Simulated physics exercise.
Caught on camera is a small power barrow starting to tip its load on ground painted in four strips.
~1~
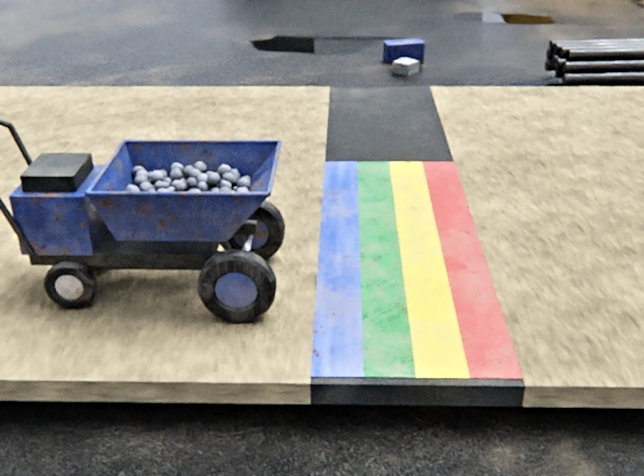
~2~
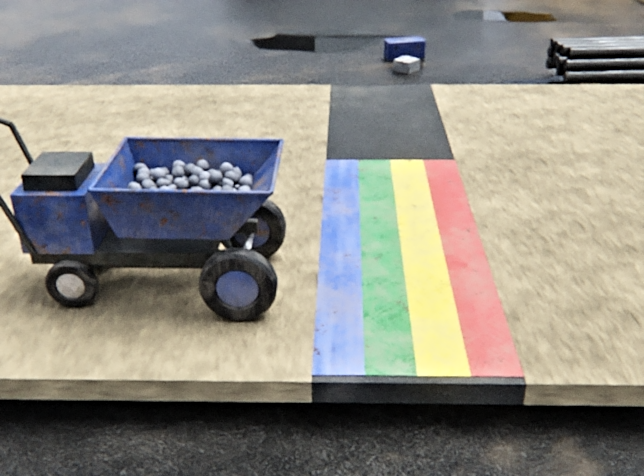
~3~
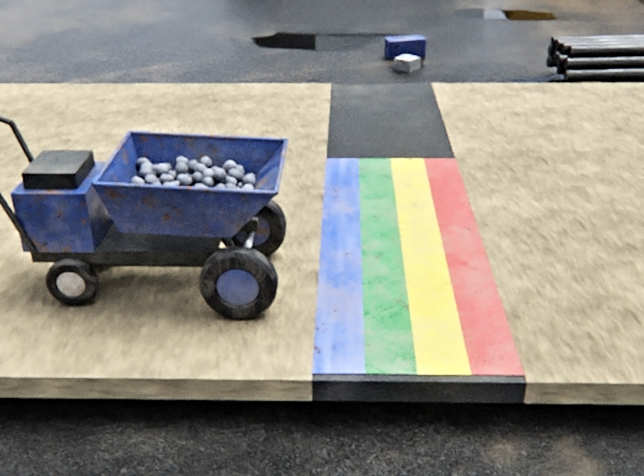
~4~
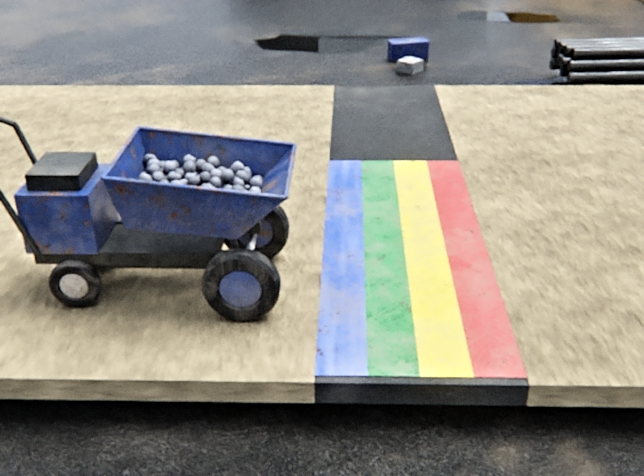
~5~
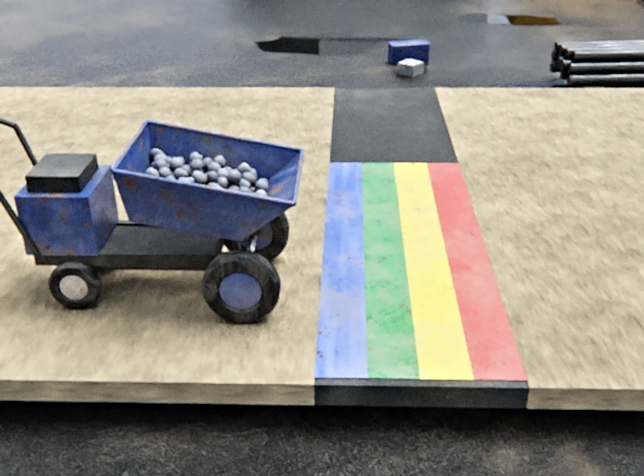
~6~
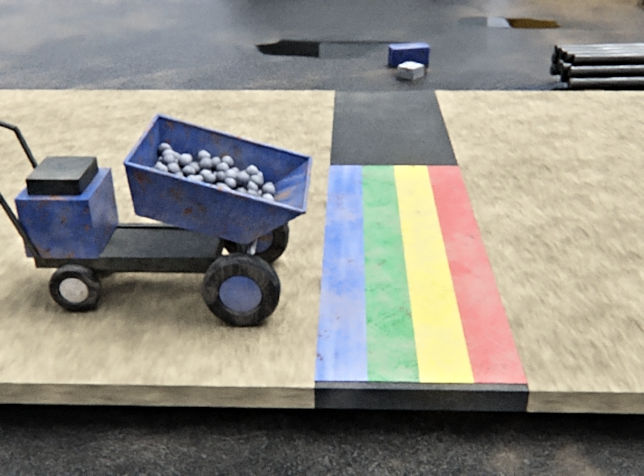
The blue skip of a small power barrow, loaded with round grey cobbles, sits level beside a ground panel painted in blue, green, yellow and red strips. It then tilts gradually to the right, its back end rising clearly while the cobbles stay inside and the wheels remain in place.
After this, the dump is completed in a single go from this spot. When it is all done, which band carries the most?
The green band carries the most.
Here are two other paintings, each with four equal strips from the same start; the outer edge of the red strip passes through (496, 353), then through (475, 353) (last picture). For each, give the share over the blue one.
Near 10 and then 10 in a hundred.
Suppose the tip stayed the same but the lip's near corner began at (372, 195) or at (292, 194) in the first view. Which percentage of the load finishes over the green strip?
0 % and 40 %.
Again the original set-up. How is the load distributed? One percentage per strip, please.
Blue strip about 20 per cent, green strip about 40 per cent, yellow strip about 20 per cent, red strip about 10 per cent.
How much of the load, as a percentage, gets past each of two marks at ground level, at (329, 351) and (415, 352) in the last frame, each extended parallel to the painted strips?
I reckon some 100 per cent and some 40 per cent.
Soon after the last picture, skip tipped steeply; all in the skip.
A little later, skip tipped steeply; most in the skip; a stray few over the blue strip; about a quarter over the green strip; a stray few falling.
Later still, skip tipped right over; a small part in the skip; a small part over the blue strip; about half over the green strip; about a quarter over the yellow strip; a small part over the red strip; a stray few off the paint.
By the end, skip tipped right over; a stray few in the skip; about a quarter over the blue strip; about half over the green strip; about a quarter over the yellow strip; a small part over the red strip; a small part off the paint.
